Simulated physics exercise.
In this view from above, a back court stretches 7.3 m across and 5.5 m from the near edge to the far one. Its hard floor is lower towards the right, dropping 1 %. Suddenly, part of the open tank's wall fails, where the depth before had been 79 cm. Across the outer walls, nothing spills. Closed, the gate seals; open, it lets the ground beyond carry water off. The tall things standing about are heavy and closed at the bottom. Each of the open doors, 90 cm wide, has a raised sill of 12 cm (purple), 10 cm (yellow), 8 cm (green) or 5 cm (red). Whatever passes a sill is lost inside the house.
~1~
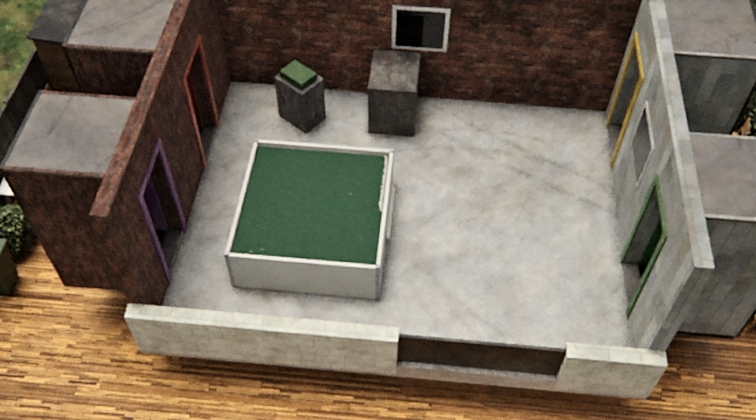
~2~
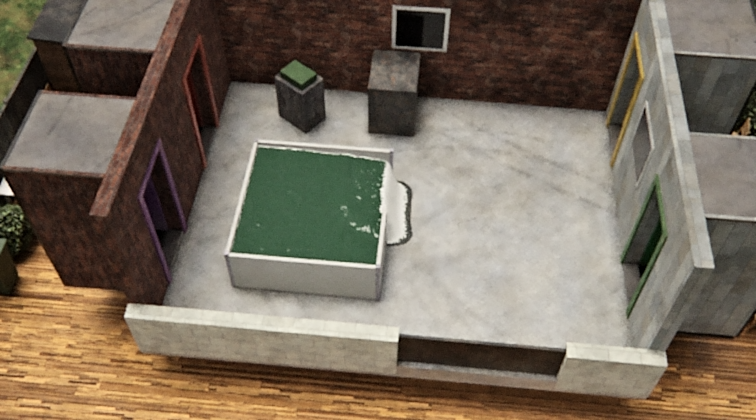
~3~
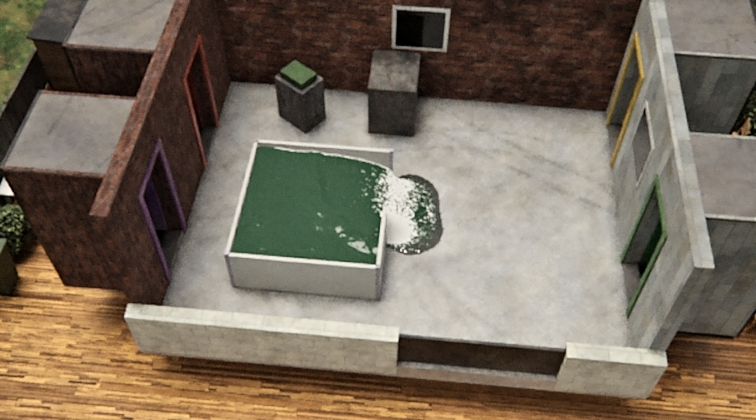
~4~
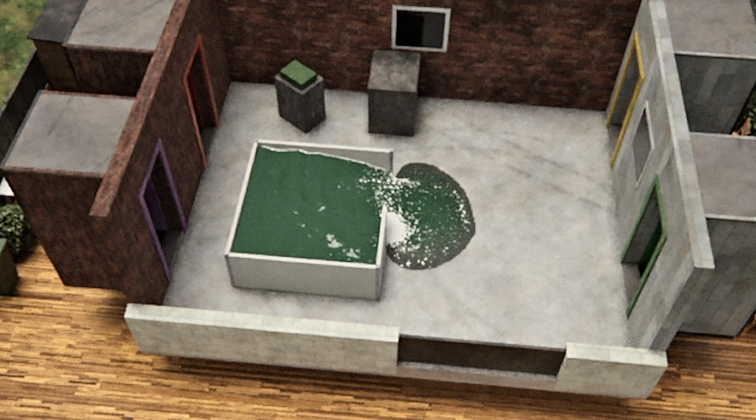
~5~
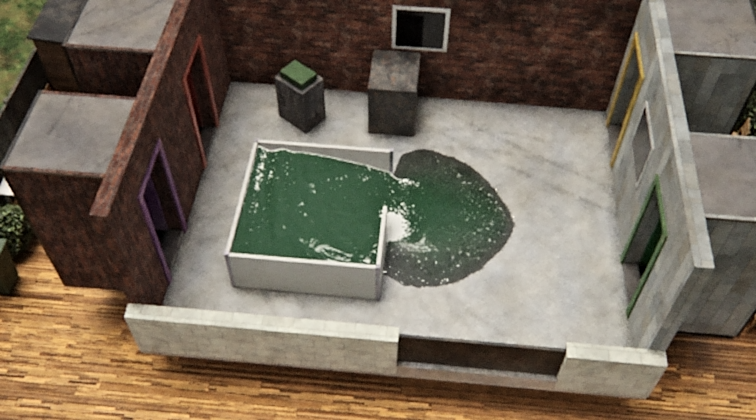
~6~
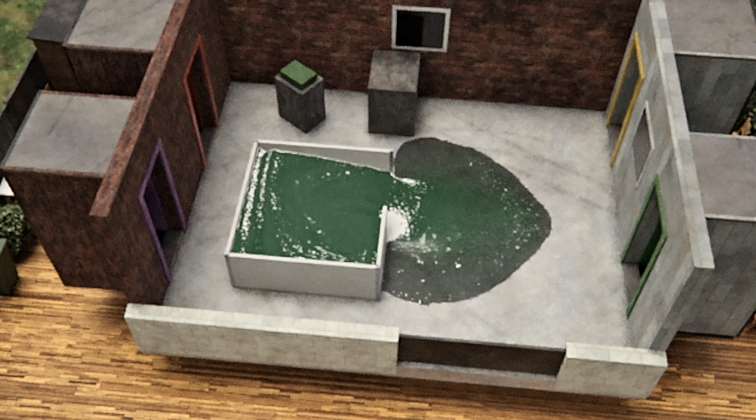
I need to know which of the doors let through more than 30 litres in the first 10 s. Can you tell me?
Sure: The purple door does not; the yellow door does; the green door does; the red door does not.
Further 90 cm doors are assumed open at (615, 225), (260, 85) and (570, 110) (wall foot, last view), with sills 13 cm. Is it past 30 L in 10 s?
More, less, more.
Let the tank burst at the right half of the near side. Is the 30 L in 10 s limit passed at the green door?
Measured against that limit, the green door goes beyond it.
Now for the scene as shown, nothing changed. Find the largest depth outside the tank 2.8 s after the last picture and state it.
I'd say near 30 centimetres.
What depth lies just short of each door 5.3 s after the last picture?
Purple 0 cm, yellow 19 cm, green 17 cm, red 0 cm.
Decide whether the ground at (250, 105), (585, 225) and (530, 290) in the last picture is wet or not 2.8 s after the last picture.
Going in order, clear, then covered, then covered.
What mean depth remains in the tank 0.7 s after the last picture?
I'd put the average depth near 56 cm.
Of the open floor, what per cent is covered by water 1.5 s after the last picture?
Close to 50 in a hundred.
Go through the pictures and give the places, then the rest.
Still water, 79 cm deep, in the open tank at (314, 203), in the first frame.
Water pours out at (386, 199) and has run 0.7 m, to (400, 242); typically 11 cm deep outside, 79 cm at the open tank's back, in the second frame.
Water pours out at (386, 201) and has run 1.0 m, to (432, 242); typically 13 cm deep outside, 79 cm at the open tank's back, in the third frame.
The front is at (469, 233), 1.5 m from the gap at (386, 202); 2.3 m2 of floor is under water; 79 cm left at the back of the open tank, in the fourth frame.
Water pours out at (386, 202) and has run 2.1 m, to (508, 228); typically 6 cm deep outside, 75 cm at the open tank's back, in the fifth frame.
The front is at (546, 221), 2.8 m from the gap at (386, 202); 6.3 m2 of floor is under water; 68 cm left at the back of the open tank, in the sixth frame.
Then, 0.7 s after the last picture water covers 45 % of the floor and is deepest (48 cm) near (393, 210); purple door not reached, yellow door not reached, green door 13 cm at the sill, 2 L in, red door not reached.
Then, 1.5 s after the last picture water covers 50 % of the floor and is deepest (53 cm) near (593, 115); purple door not reached, yellow door 25 cm at the sill, 28 L in, green door 26 cm at the sill, 58 L in, red door not reached.
Then, 2.8 s after the last picture water covers 50 % of the floor and is deepest (30 cm) near (628, 373); purple door not reached, yellow door 26 cm at the sill, 160 L in, green door 21 cm at the sill, 169 L in, red door not reached.
Then, 5.3 s after the last picture water covers 70 % of the floor and is deepest (26 cm) near (627, 362); purple door not reached, yellow door 19 cm at the sill, 252 L in, green door 17 cm at the sill, 300 L in, red door not reached.
Then, 9.3 s after the last picture water covers 95 % of the floor and is deepest (18 cm) near (628, 373); purple door 8 cm at the sill, 0 L in, yellow door 14 cm at the sill, 335 L in, green door 14 cm at the sill, 409 L in, red door 3 cm at the sill, 0 L in.
